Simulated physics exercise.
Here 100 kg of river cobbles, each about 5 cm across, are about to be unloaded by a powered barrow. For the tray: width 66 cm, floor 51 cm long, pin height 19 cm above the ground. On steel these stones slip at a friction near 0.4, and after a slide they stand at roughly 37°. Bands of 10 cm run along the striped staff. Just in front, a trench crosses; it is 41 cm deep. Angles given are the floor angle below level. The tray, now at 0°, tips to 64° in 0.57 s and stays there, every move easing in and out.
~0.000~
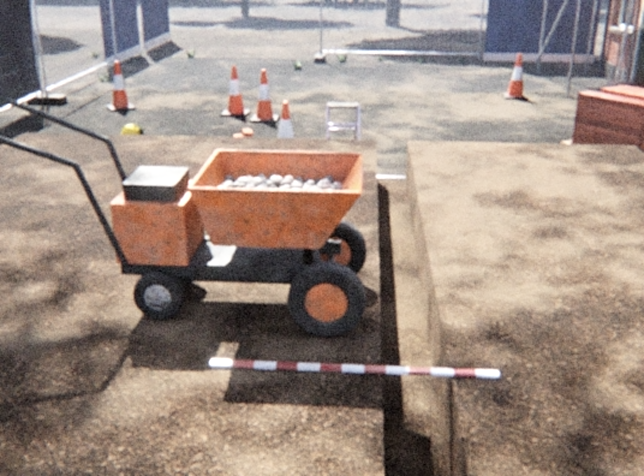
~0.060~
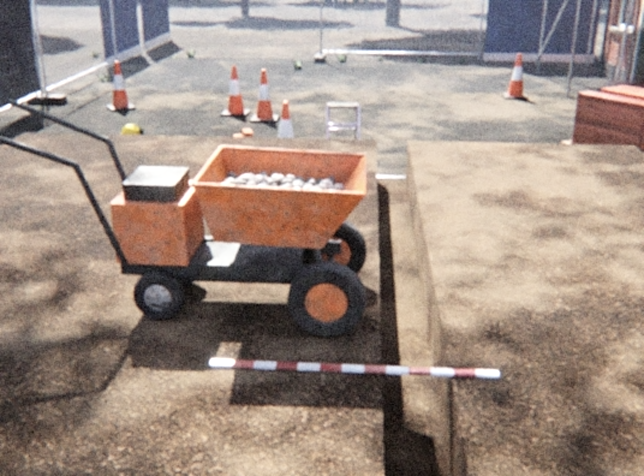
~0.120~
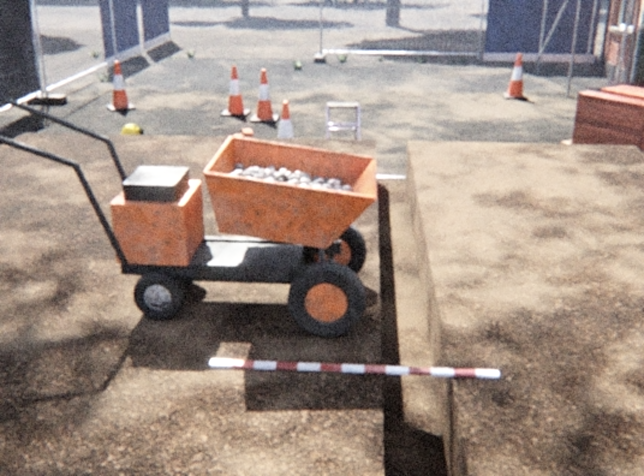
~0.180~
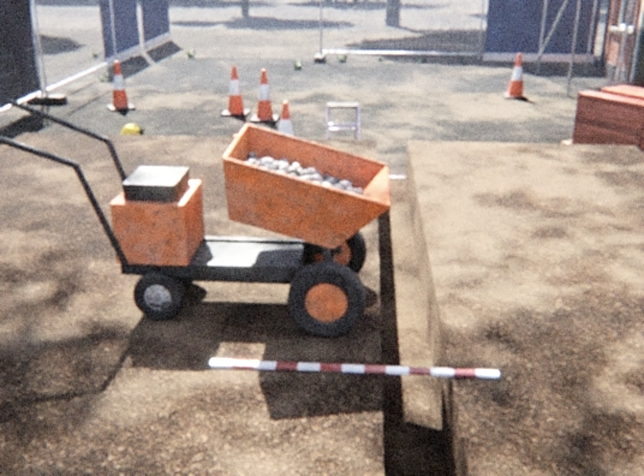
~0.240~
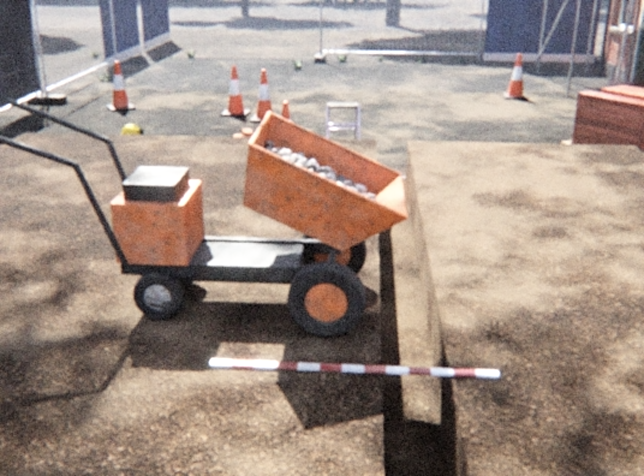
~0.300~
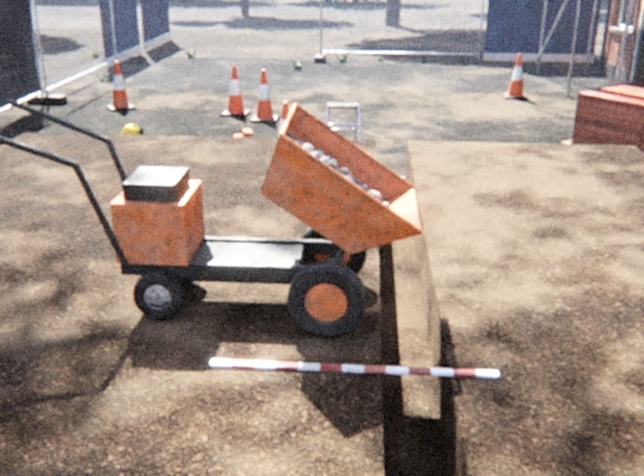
An orange barrow's tray of pale stones tilts steeply down to the right beside a trench.
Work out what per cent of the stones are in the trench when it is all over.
It comes to roughly 5 per cent.
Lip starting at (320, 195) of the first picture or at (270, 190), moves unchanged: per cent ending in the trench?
It'd be around 30 per cent and after that around 55 per cent.
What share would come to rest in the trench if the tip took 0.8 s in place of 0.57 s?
Close to 5 per cent then.
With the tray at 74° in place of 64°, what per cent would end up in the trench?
With that change, near 10 per cent.
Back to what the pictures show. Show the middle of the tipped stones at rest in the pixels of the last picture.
Their centre sits close to (501, 307).
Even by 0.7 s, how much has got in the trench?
I'd say near 0 per cent at that time.
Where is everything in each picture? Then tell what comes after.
The first picture shows lip at (360, 194), floor tilted 0°, highest stones at (277, 185).
In the second picture, the tray is at 2°, its lip at (364, 195); the top of the load is at (261, 182); the stones move at 0.4 m/s on average.
In the third picture, the tray is at 7°, its lip at (375, 199); the top of the load is at (261, 175); the stones move at 0.9 m/s on average.
The fourth picture shows lip at (390, 206), floor tilted 15°, highest stones at (264, 165); the stones move at 1.2 m/s on average.
The fifth picture shows lip at (407, 218), floor tilted 24°, highest stones at (275, 154); the stones move at 1.4 m/s on average.
The sixth picture shows lip at (422, 233), floor tilted 35°, highest stones at (293, 146); the stones move at 1.5 m/s on average.
After 0.4 s the floor is at 54°; 100 % in the tray; the foremost stones are at (410, 238).
After 0.7 s the floor is at 64°; 92 % in the tray, 8 % past the trench; the foremost stones are at (485, 277).
After 1.0 s the floor is at 64°; 43 % in the tray, 56 % past the trench; the foremost stones are at (607, 308).
After 3.0 s the floor is at 64°; 26 % in the tray, 5 % in the trench, 69 % past the trench; the foremost stones are past the picture's edge.
